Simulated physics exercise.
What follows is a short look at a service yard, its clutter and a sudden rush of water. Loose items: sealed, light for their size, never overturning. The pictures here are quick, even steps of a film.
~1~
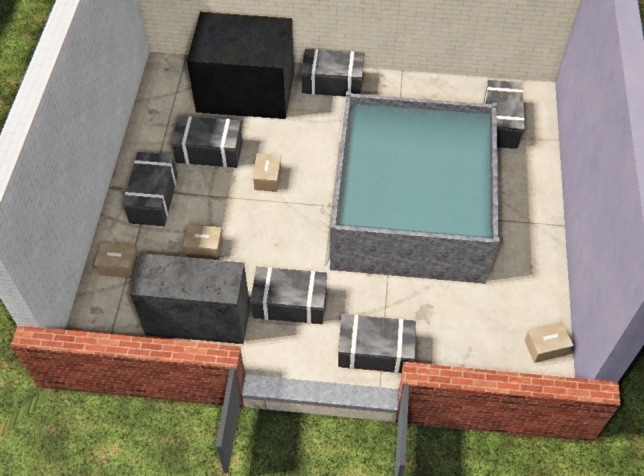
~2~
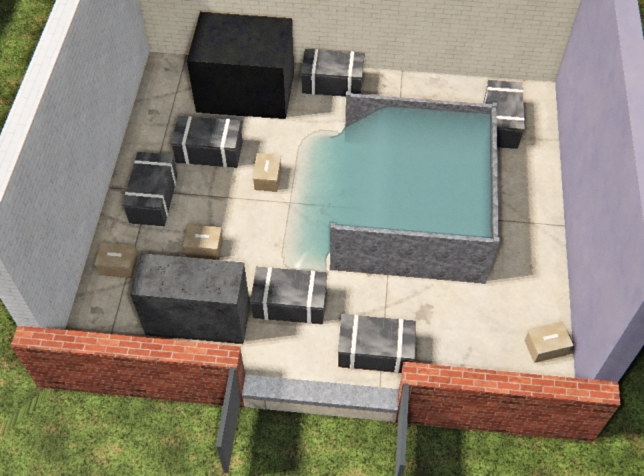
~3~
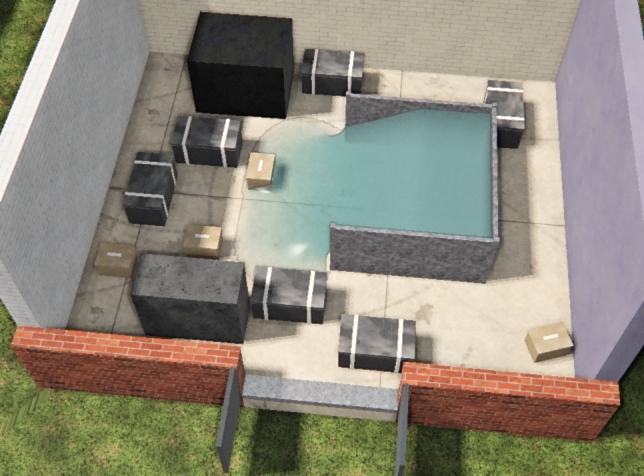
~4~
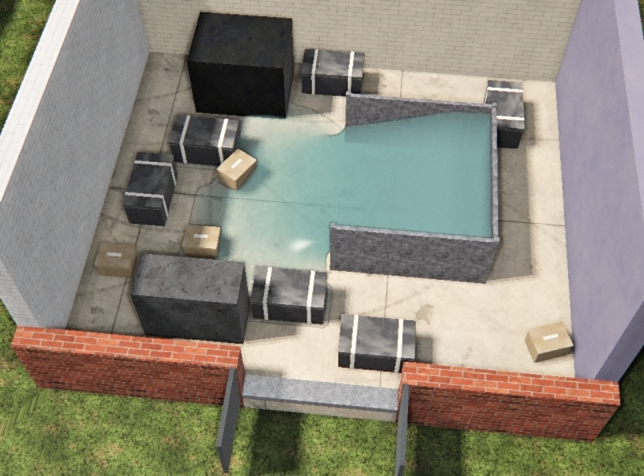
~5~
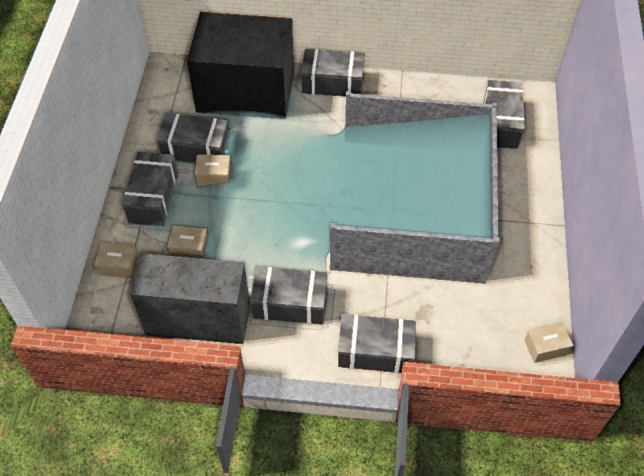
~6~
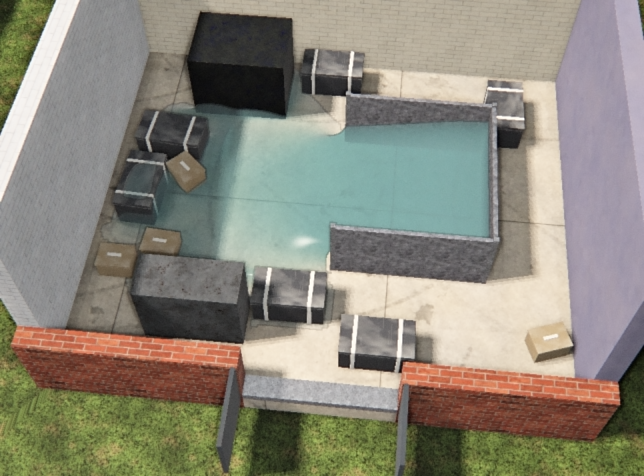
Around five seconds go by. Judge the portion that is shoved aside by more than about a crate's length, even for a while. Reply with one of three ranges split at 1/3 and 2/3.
2/3 or more.
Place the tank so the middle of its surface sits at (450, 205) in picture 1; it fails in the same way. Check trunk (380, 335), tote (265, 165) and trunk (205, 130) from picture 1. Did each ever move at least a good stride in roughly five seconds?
Well, the first one got driven a long way, the second got driven a long way, and the third got driven a long way.
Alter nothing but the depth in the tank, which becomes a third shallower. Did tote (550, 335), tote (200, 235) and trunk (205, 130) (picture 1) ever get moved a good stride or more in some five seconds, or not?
First one missed the mark, second one cleared the mark, third one cleared the mark.
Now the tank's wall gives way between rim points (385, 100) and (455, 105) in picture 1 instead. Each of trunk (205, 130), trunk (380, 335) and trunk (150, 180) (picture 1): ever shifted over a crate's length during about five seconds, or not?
As listed: Not that far, never so far, short of that.
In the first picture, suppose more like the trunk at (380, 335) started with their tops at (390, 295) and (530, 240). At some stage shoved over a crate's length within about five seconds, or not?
Travels that far, then falls short.
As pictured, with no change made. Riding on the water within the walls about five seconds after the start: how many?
In total, 6.
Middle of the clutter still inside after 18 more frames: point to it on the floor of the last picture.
Near (307, 230).
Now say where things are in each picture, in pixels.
A tote at (267, 166) rests on the ground; a tote at (202, 236), on the bottom; 0 of 10 have shifted, in the first picture.
A tote at (267, 166), on the bottom; a tote at (202, 236), on the bottom; 0 of 10 have shifted, in the second picture.
A tote at (261, 166) rests on the ground, close to its start; a tote at (202, 236) rests on the ground; 1 of 10 have shifted, in the third picture.
A tote at (237, 164), on the bottom, a stride from its start; a tote at (201, 236), on the bottom; 1 of 10 have shifted, in the fourth picture.
A tote at (212, 165) floats, a stride from its start; a tote at (187, 238) rests on the ground, close to its start; 3 of 10 have shifted, in the fifth picture.
A tote at (185, 166), afloat, a stride from its start; a tote at (160, 240), on the bottom, a stride from its start; 4 of 10 have shifted, in the sixth picture.
A moment on, 3 of 10 are well off their spots; 4 afloat.
Next, 4 of 10 are well off their spots; 5 afloat.
Later, 6 of 10 are well off their spots; 4 afloat.
In the end, 7 of 10 are well off their spots, and 8 have been at some point; 6 afloat.
